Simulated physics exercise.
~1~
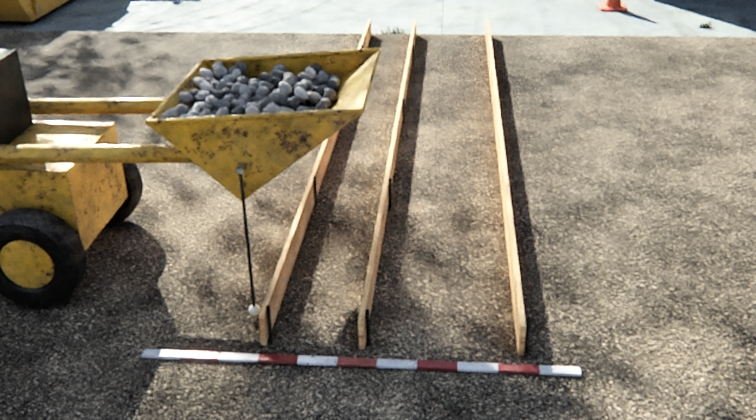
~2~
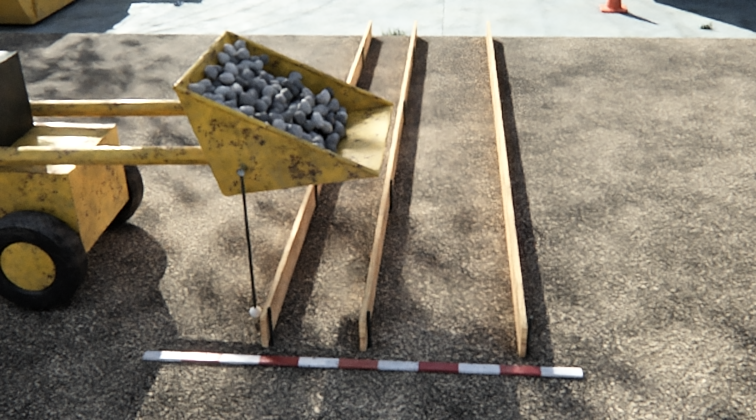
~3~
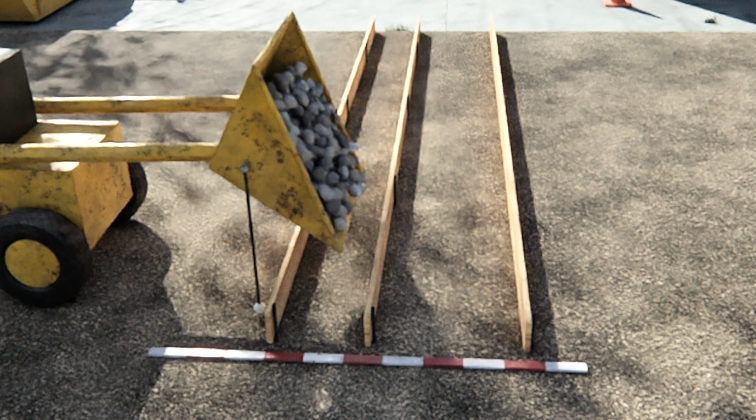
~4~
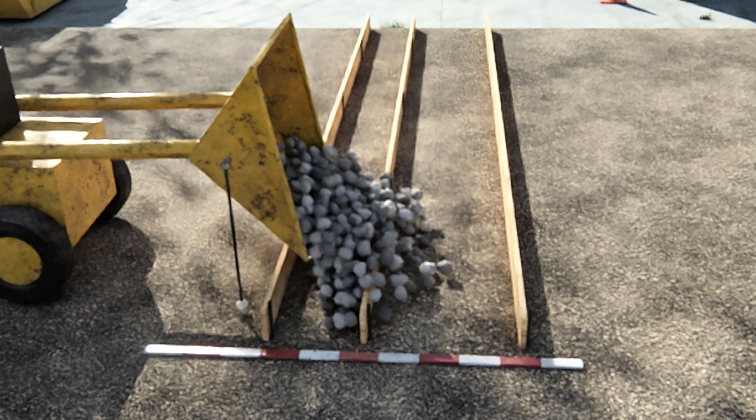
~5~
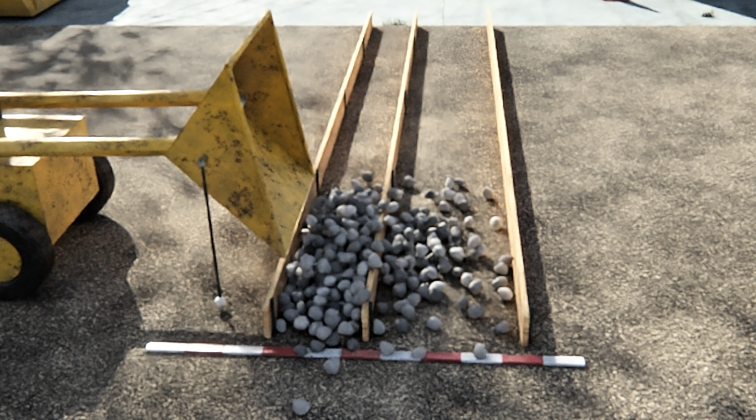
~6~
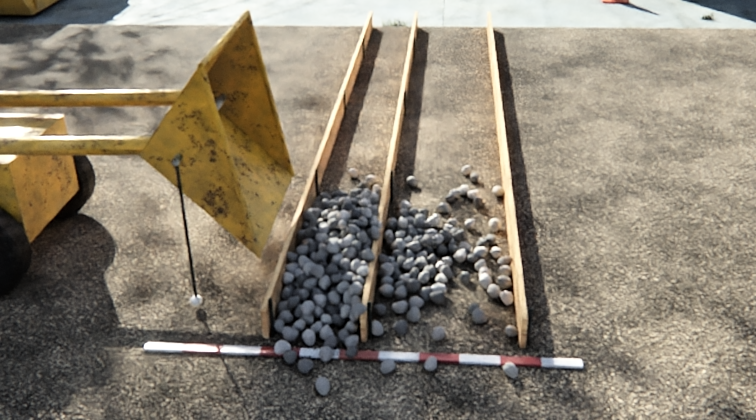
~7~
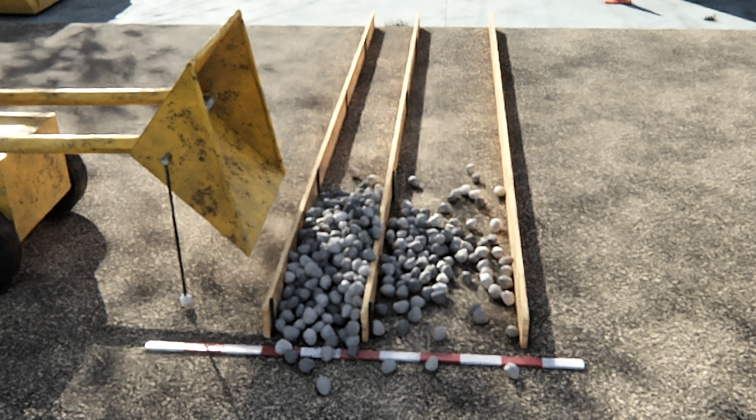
Yellow loader bucket tipping grey cobbles between wooden planks, then backing left as stones settle across two bays, a few spilling past the striped staff.
